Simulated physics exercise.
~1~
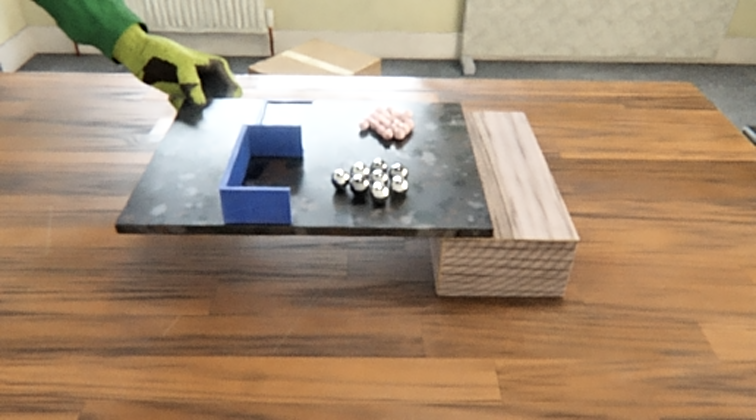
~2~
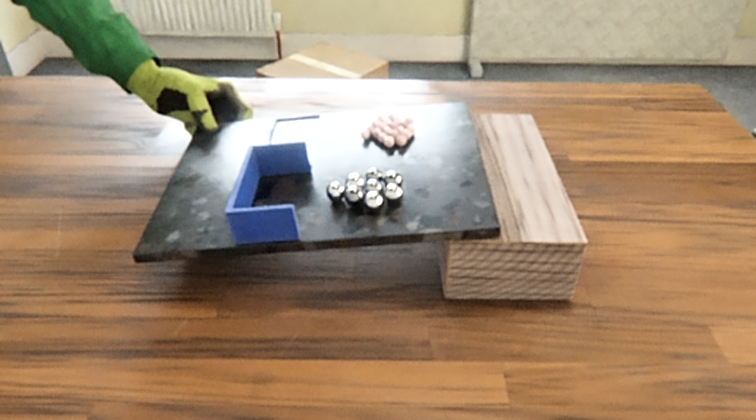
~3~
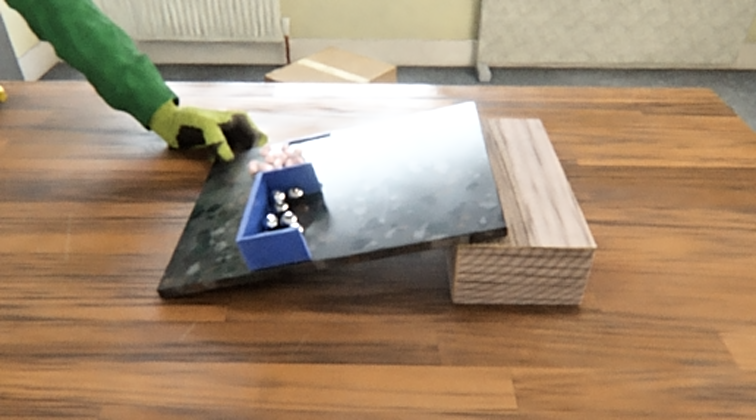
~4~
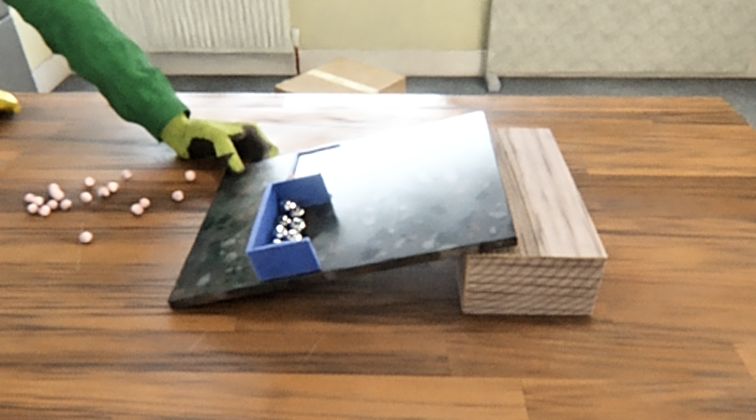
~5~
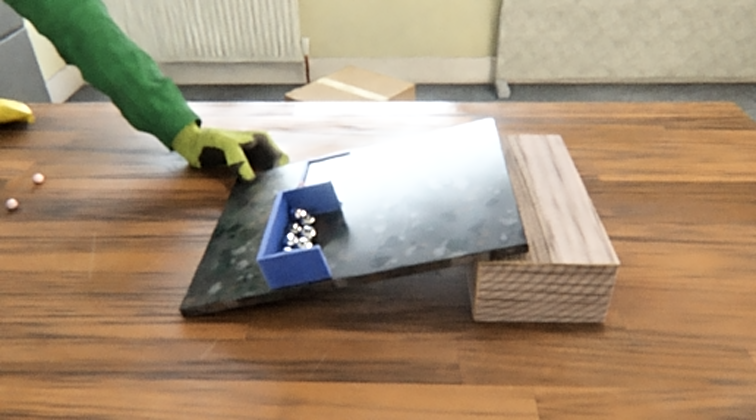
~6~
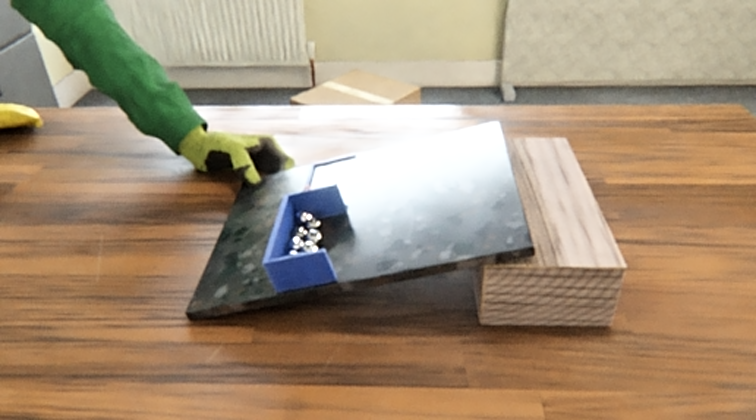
On a wooden table, a gloved hand lowers one side of a dark board propped on a block; the silvery balls roll left and gather behind a blue barrier, while the pink balls pass theirs and scatter off across the table, leaving the board tilted.
